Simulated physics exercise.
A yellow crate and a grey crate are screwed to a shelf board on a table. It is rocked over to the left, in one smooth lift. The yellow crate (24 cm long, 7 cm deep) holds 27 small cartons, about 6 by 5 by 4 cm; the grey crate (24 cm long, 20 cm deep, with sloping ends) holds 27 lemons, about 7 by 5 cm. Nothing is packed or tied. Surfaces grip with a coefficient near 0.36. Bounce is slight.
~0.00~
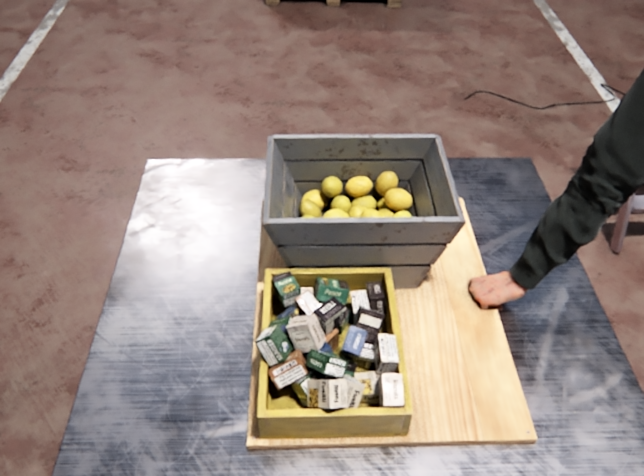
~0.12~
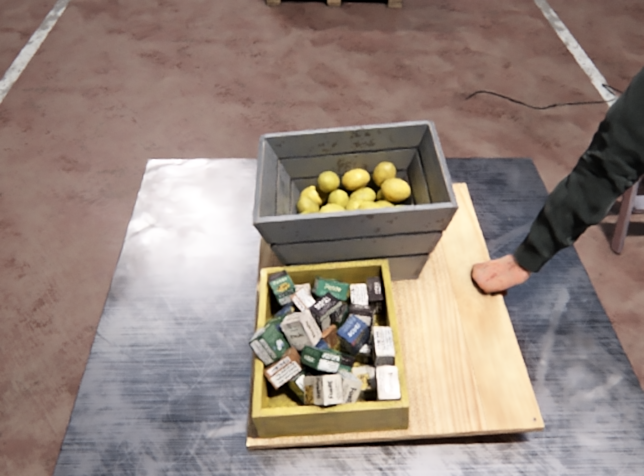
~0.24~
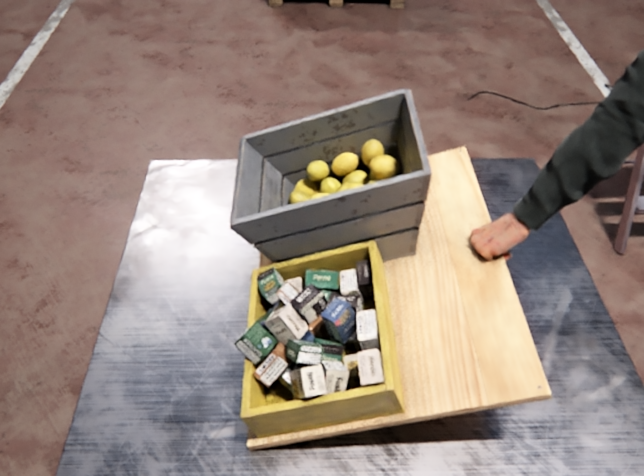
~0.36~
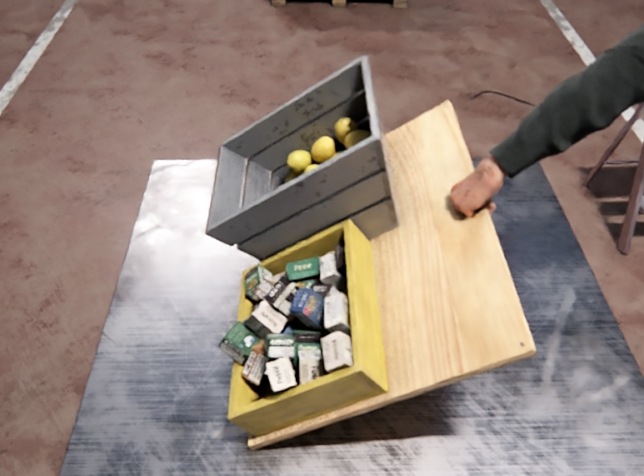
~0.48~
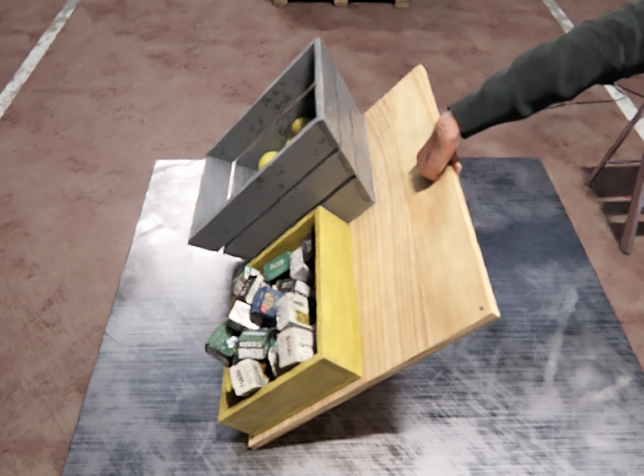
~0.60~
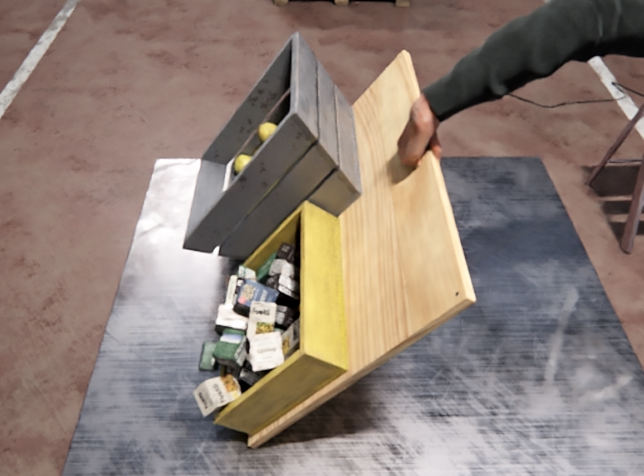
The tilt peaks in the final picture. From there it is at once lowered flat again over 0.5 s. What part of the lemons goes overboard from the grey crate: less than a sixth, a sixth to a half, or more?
Less than a sixth of the lemons leave the grey crate.
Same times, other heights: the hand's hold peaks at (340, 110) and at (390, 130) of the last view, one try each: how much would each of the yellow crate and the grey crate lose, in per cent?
Yellow crate 40 then 40, grey crate 30 then 10 per cent.
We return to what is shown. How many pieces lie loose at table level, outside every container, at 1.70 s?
Some 4 pieces.
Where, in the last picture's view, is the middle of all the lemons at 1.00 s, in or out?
At about (324, 224).
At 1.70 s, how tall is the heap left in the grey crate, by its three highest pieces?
Roughly 14 cm high.
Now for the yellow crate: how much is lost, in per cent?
Yellow crate 10 per cent.
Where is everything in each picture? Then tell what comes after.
In the first frame (each is followed by its nearest rim corner in this view; the camera pans a little), grey crate, (269, 221); yellow crate, (265, 413); 0° from level; none out.
Grey crate, (258, 220); yellow crate, (260, 413); 6° from level, in the second frame.
Grey crate, (234, 222); yellow crate, (248, 413); 19° from level, in the third frame.
Grey crate, (208, 229); yellow crate, (234, 414); 34° from level, in the fourth frame.
Grey crate, (189, 238); yellow crate, (223, 416); 47° from level, in the fifth frame.
Grey crate, (183, 242); yellow crate, (218, 416); 53° from level; 1 out, the lowest carton at (210, 358), in the sixth frame.
After 0.78 s, tilt 37°; yellow crate 24 in, 3 out and grey crate 27 in, 0 out.
After 1.00 s, tilt 6°; yellow crate 23 in, 4 out and grey crate 27 in, 0 out.
After 1.31 s, tilt 0°; yellow crate 23 in, 4 out and grey crate 27 in, 0 out.
When it is over (at 1.70 s), yellow crate 23 in, 4 out and grey crate 27 in, 0 out. Asked share, 0 of 27, 0 per cent.
